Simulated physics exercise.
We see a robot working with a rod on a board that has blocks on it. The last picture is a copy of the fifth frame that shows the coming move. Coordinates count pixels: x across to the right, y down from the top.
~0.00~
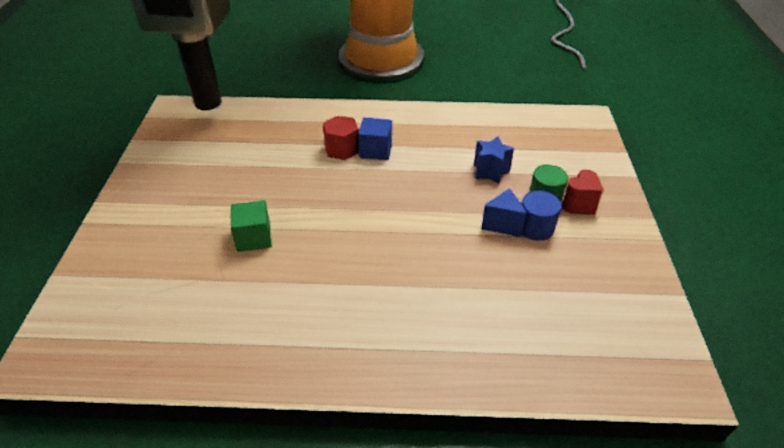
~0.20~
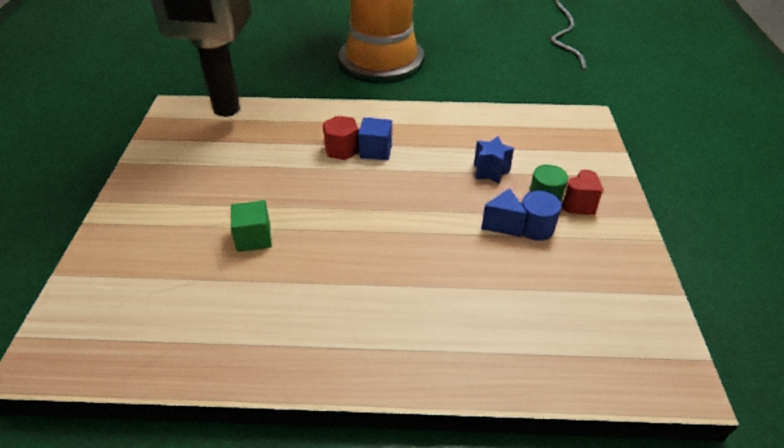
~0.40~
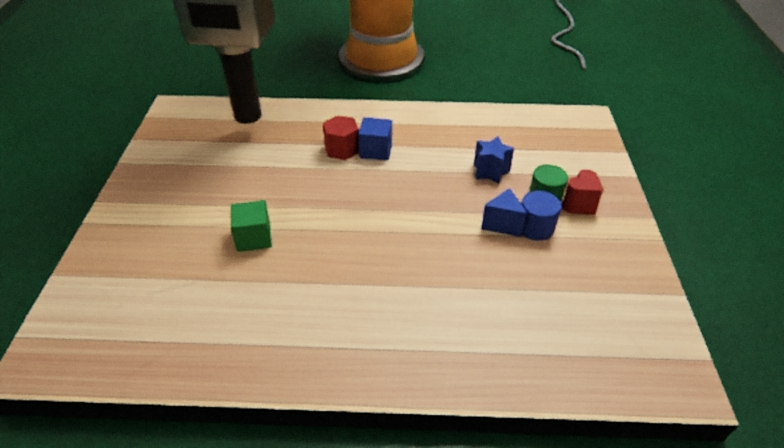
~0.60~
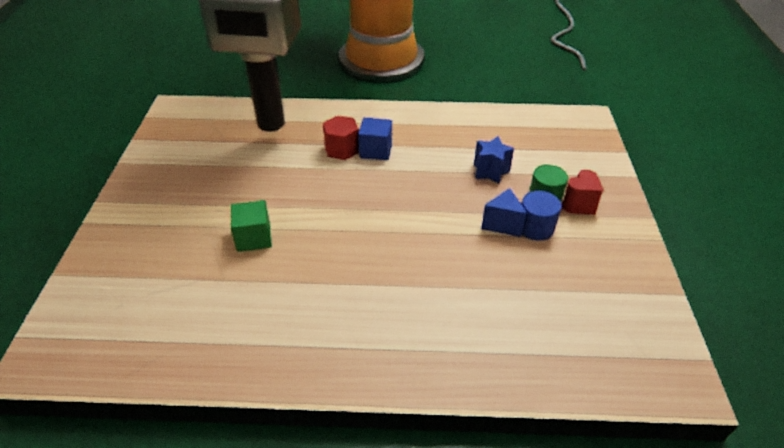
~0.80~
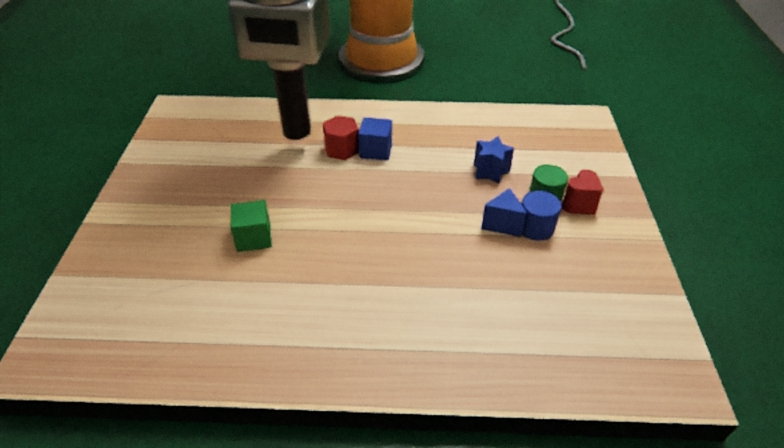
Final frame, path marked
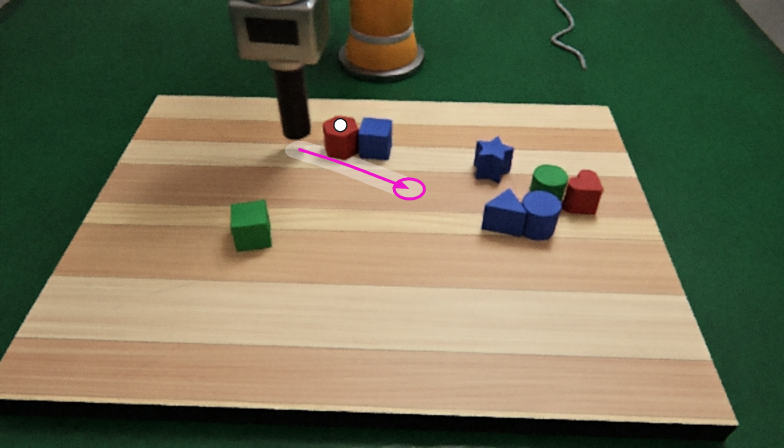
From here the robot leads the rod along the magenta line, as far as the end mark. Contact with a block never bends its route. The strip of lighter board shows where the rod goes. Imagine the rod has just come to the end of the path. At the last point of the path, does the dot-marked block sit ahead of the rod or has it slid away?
Fallen away.
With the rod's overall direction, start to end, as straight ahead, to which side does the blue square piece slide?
It heads left.
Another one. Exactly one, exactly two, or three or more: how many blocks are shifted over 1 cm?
Of all the blocks, two travel more than a centimetre.
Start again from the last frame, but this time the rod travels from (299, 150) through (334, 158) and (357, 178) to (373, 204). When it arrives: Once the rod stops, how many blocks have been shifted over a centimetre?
My best guess is that a pair of blocks move over 1 cm.
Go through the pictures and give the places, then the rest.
Rod's lower end at (208, 104); red six-sided block at (340, 125); blue square piece at (376, 126), in the first frame.
Rod at (227, 110); blocks still, in the second frame.
Rod at (248, 116); blocks still, in the third frame.
Rod at (271, 124); blocks still, in the fourth frame.
Rod at (297, 132); red six-sided block at (340, 125); blue square piece at (376, 126), in the fifth frame.
Drawn move, from (299, 150) by way of (353, 167) to (409, 189); the dot is on the red six-sided block.
What follows on the original path. One third of the way, rod at (334, 143); red six-sided block at (362, 127), turned 30° anticlockwise; blue square piece at (396, 124).
Two thirds of the way, rod at (372, 157); red six-sided block at (368, 127), turned 45° anticlockwise; blue square piece at (401, 124).
At the end, rod at (410, 171); red six-sided block at (368, 127), turned 45° anticlockwise; blue square piece at (401, 124).
